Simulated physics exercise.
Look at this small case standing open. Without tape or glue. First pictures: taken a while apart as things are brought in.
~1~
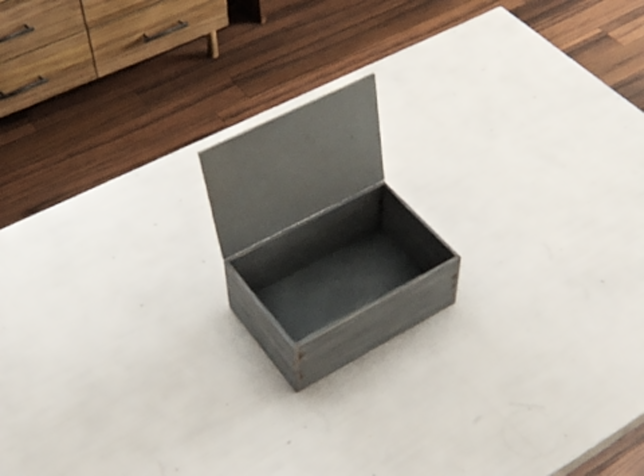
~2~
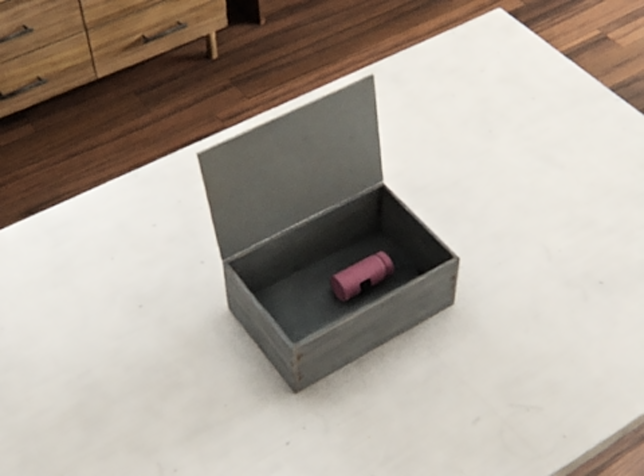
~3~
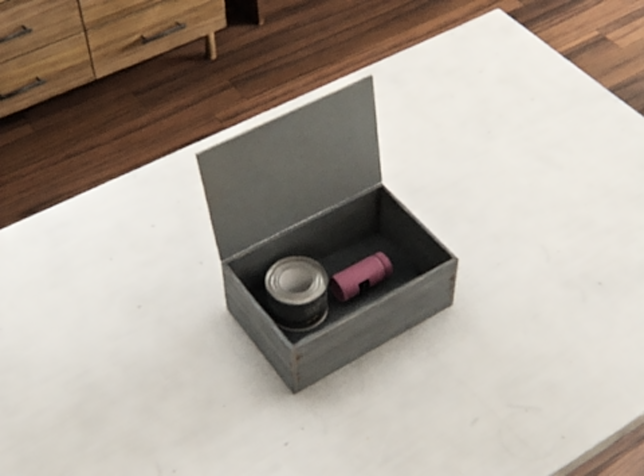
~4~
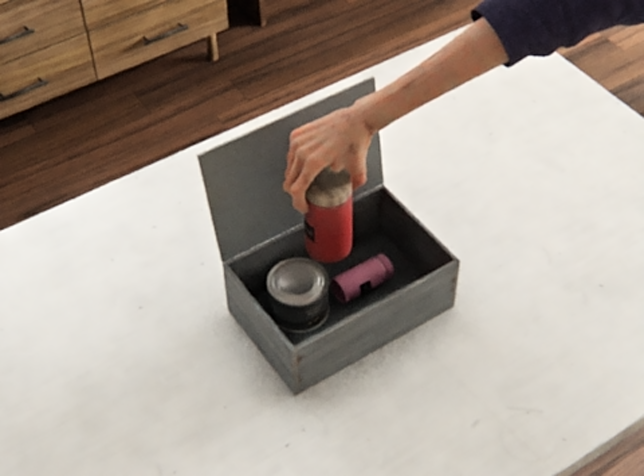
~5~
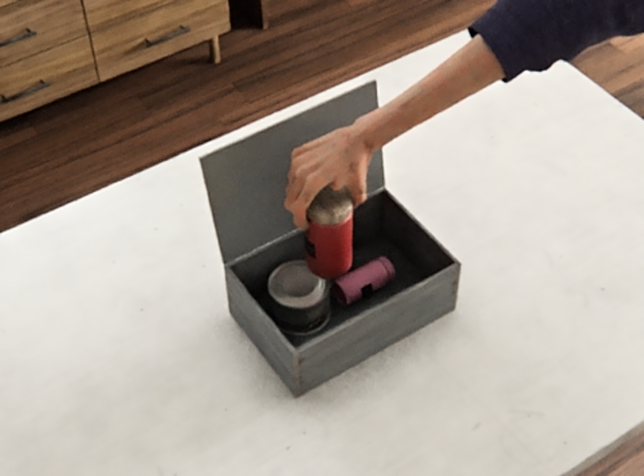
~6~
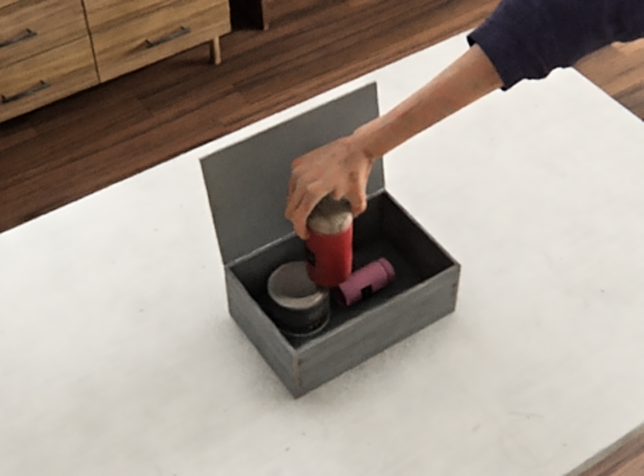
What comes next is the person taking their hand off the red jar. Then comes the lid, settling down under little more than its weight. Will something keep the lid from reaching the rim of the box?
No, it settles onto the rim.
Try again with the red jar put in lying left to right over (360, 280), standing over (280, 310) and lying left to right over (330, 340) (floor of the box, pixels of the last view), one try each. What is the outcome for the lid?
In case one it ends up closed, in case two it remains open and in case three it ends up closed.
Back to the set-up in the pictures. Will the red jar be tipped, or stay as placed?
Looking at the last picture, the red jar sits at an angle.
Then, 0.60 s past the last view, red jar on its side near (354, 254).
Then, 1.40 s past the last view, lid 73° above the rim; red jar on its side near (365, 267); pink shaker displaced well along.
Then, 1.90 s past the last view, lid 23° above the rim; red jar on its side near (367, 269); pink shaker displaced well along.
Finally, lid shut; down or leaning hard in the box, red jar; moved from the start, pink shaker; grey tub still in place. Final places as the last picture's camera would see them, red jar near (369, 271).
